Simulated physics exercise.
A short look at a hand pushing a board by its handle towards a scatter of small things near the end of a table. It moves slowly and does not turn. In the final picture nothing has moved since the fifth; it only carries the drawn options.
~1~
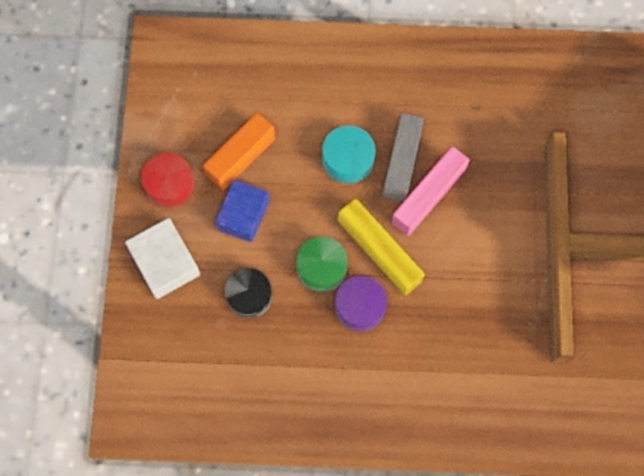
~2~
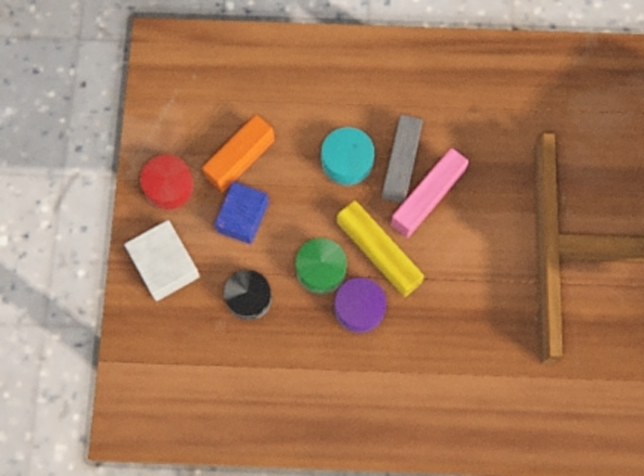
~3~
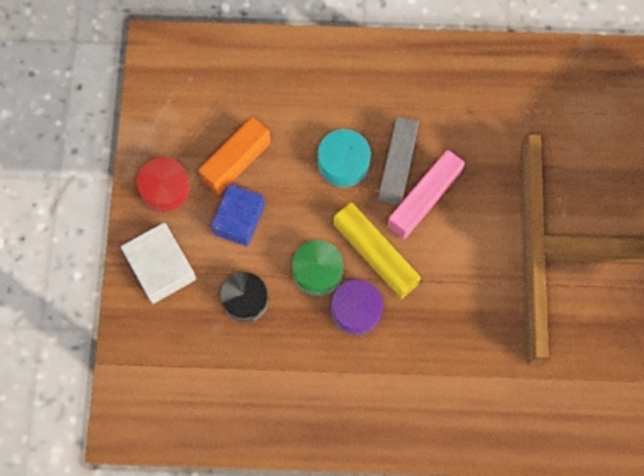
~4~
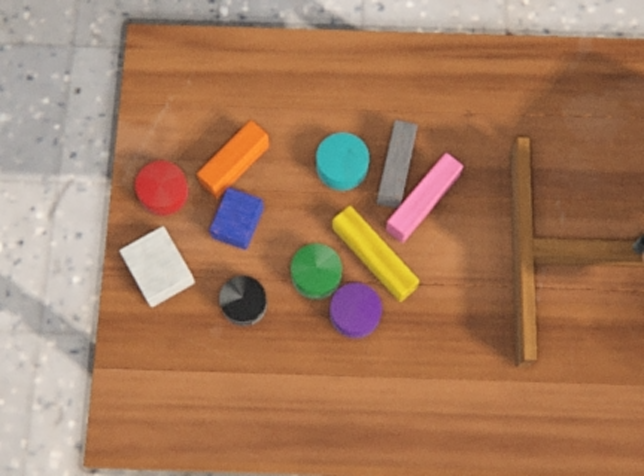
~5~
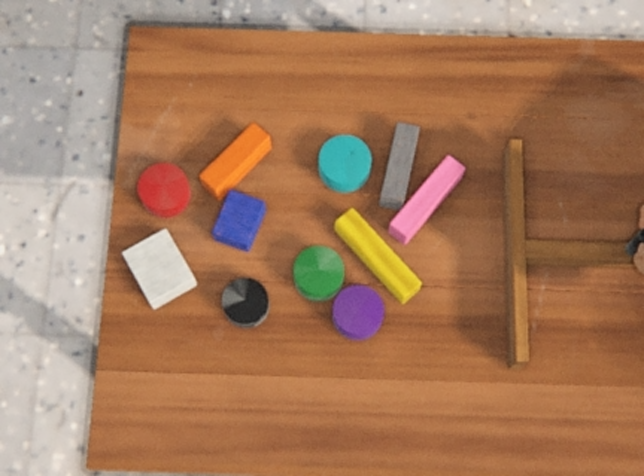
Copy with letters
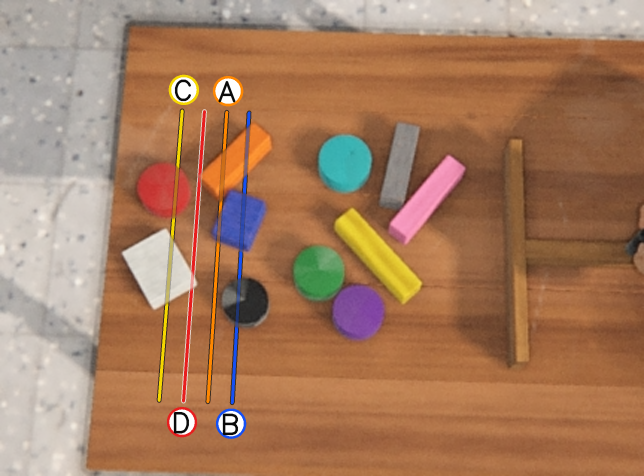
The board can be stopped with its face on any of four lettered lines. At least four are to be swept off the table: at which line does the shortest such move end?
Enough have fallen by C.
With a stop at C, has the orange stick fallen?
Yes.
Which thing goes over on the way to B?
The red tin goes over.
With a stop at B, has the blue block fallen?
No.
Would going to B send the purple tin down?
No.
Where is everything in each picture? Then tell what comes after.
Board (563, 240); orange stick (240, 152); black tin (249, 293), in the first picture.
Board (553, 241); purple tin (360, 305), in the second picture.
Board (538, 242); pink stick (426, 195), in the third picture.
Board (527, 245); turquoise tin (342, 162), in the fourth picture.
Board (519, 246); yellow stick (377, 256); grey bar (399, 166); blue block (240, 221), in the fifth picture.
On the marked copy, A at (218, 250); B at (241, 251); C at (171, 249); D at (194, 250).
With C. Early on, board (393, 243); purple tin (342, 318); turquoise tin (314, 163).
Further on, board (268, 239); red tin (130, 198); orange stick (157, 155).
At the end, board (171, 236); orange stick over the edge; white block over the edge; six fallen.
As for the rest, A drops only two; B drops only one; D drops only three.
